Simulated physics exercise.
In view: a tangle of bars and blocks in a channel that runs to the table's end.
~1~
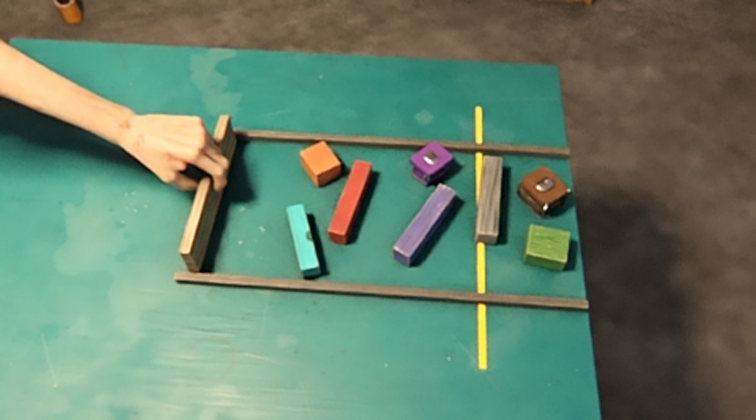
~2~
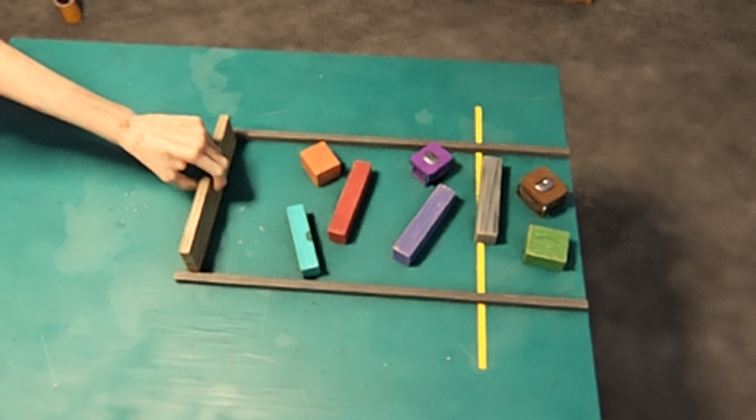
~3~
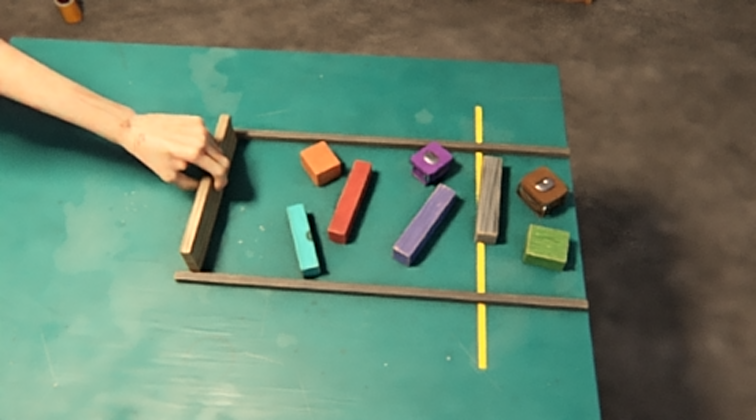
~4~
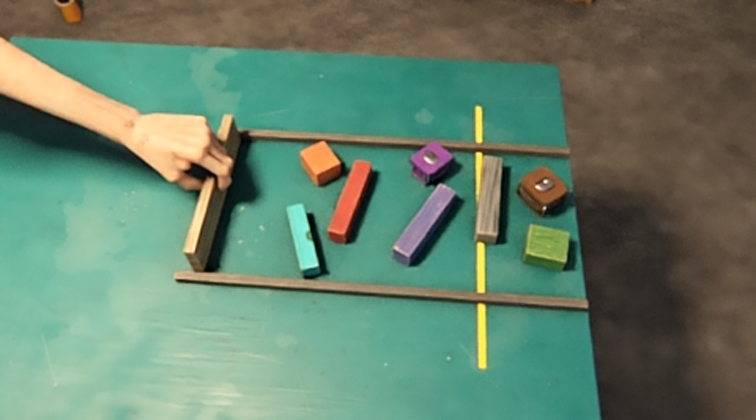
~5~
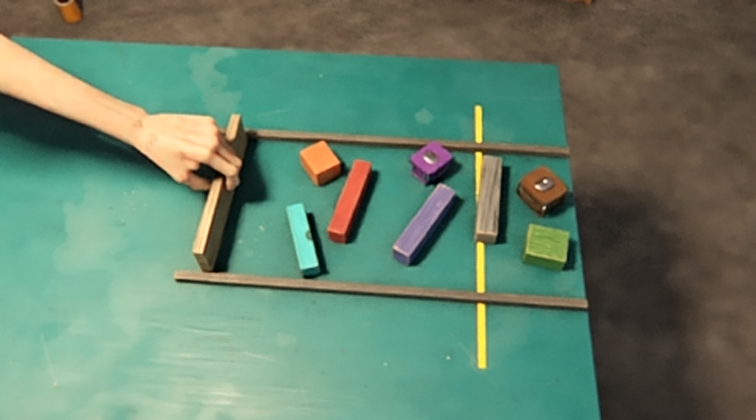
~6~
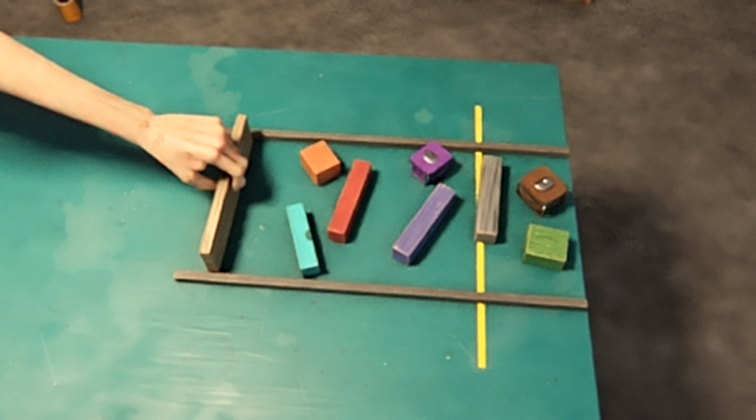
In this clip, a hand holds a wooden board at the left end of a channel on a green table and slides it slightly rightward, while the colored bars, blocks and cases scattered ahead of it stay still.
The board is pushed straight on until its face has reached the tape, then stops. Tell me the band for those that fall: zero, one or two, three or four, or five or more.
The number that fall off is one or two.
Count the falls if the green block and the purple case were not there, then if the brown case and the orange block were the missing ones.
Fallen: 1, and 0 in the other try.
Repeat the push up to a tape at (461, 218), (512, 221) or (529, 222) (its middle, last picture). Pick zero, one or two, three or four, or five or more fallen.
Taking them in turn, none at all; either three or four; three to four.
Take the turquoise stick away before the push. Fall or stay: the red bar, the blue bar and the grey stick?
The red bar survives; the blue bar is kept; the grey stick survives.
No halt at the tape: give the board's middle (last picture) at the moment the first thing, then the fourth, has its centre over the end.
Its middle is around (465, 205) and later (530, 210).
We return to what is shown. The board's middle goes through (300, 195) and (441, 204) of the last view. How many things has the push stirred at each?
The counts are 2 and 7.
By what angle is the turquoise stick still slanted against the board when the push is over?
Some 0 degrees.
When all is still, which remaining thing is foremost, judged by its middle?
It is the green block.
A little later, none off yet; green block at rest near (546, 247); brown case at rest near (542, 191); grey stick at rest near (488, 199).
When it is over, the number that fall off is one or two; down, brown case.
